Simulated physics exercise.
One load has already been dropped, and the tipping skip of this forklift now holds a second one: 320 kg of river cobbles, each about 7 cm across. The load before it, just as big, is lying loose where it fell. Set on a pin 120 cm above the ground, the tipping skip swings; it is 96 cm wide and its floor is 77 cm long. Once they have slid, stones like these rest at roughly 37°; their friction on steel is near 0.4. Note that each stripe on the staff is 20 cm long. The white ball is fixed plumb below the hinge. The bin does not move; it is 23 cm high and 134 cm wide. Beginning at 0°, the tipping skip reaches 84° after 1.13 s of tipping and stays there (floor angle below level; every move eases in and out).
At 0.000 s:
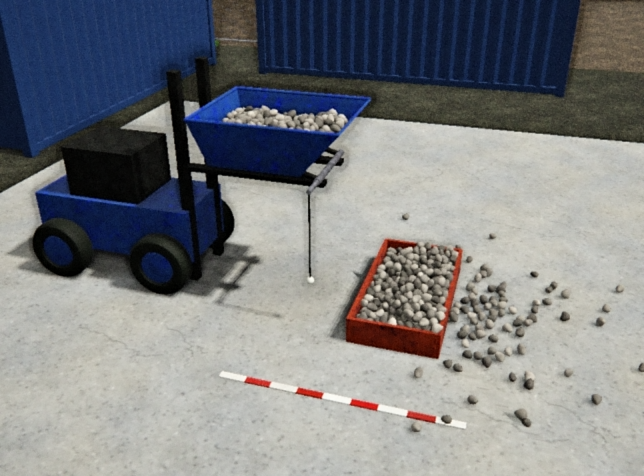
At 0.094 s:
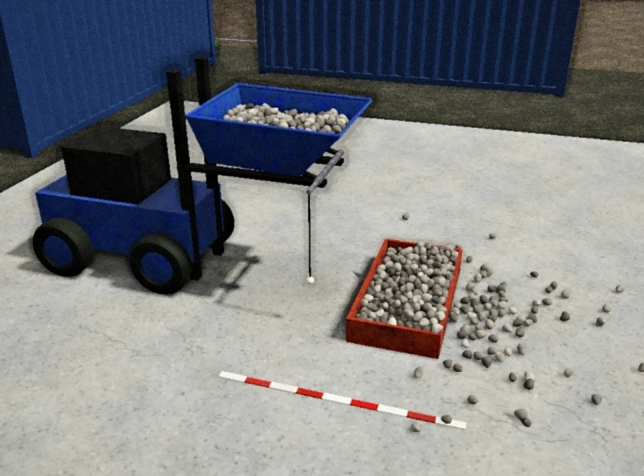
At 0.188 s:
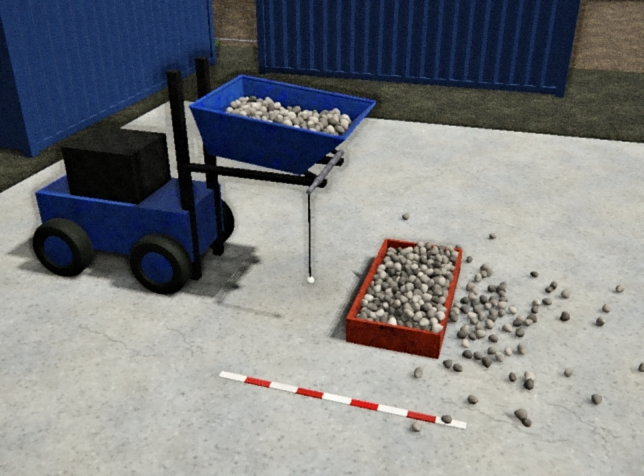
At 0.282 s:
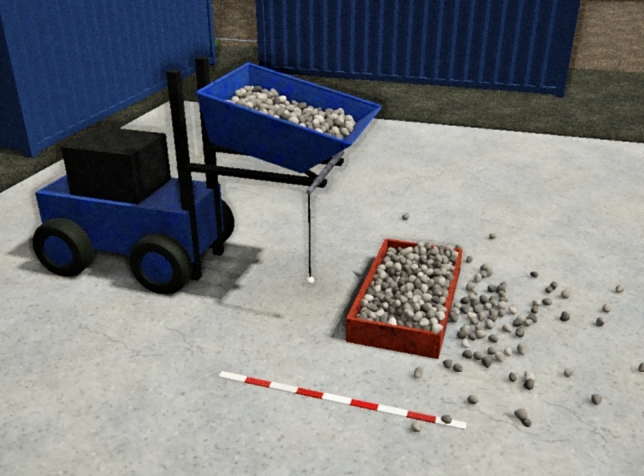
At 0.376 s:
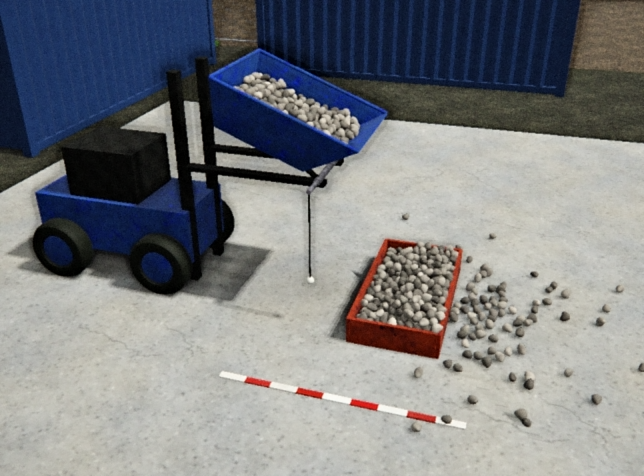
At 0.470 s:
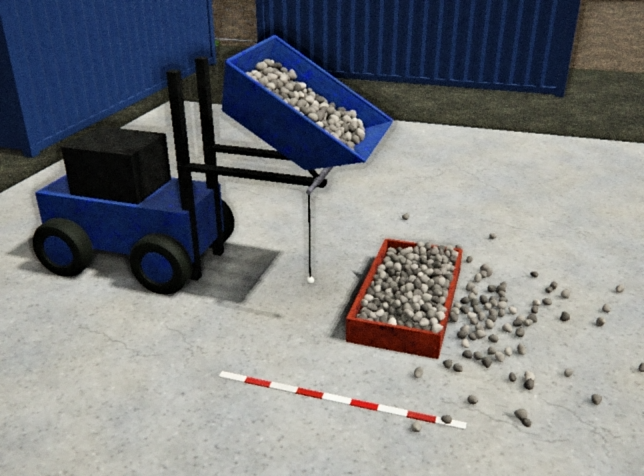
A small blue truck with black wheels stood still while its raised blue skip of pebbles tilted gradually down to the right, near a red bin heaped with stones and others scattered beside it.
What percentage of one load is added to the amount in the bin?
Some 20 per cent is added.
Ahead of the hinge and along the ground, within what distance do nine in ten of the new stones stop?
I'd say close to 210 centimetres ahead of it.
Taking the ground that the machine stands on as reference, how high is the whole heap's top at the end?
42 cm above.
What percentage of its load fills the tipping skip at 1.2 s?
Roughly 45 per cent remains inside.
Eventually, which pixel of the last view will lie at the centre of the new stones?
Their centre rests close to (484, 309).
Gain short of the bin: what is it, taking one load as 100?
Around 0 in a hundred.
After 0.9 s the floor is at 71°; in per cent of one load, 100 in the tipping skip, 86 in the bin, 14 beside or beyond the bin; the foremost stones are at (612, 334).
After 1.2 s the floor is at 84°; in per cent of one load, 47 in the tipping skip, 138 in the bin, 15 beside or beyond the bin; the foremost stones are at (612, 334).
After 1.6 s the floor is at 84°; in per cent of one load, 4 in the tipping skip, 127 in the bin, 70 beside or beyond the bin; the foremost stones are at (614, 339).
After 4.0 s the floor is at 84°; in per cent of one load, 0 in the tipping skip, 106 in the bin, 94 beside or beyond the bin; the foremost stones are past the picture's edge. Net gain in the bin, 20.
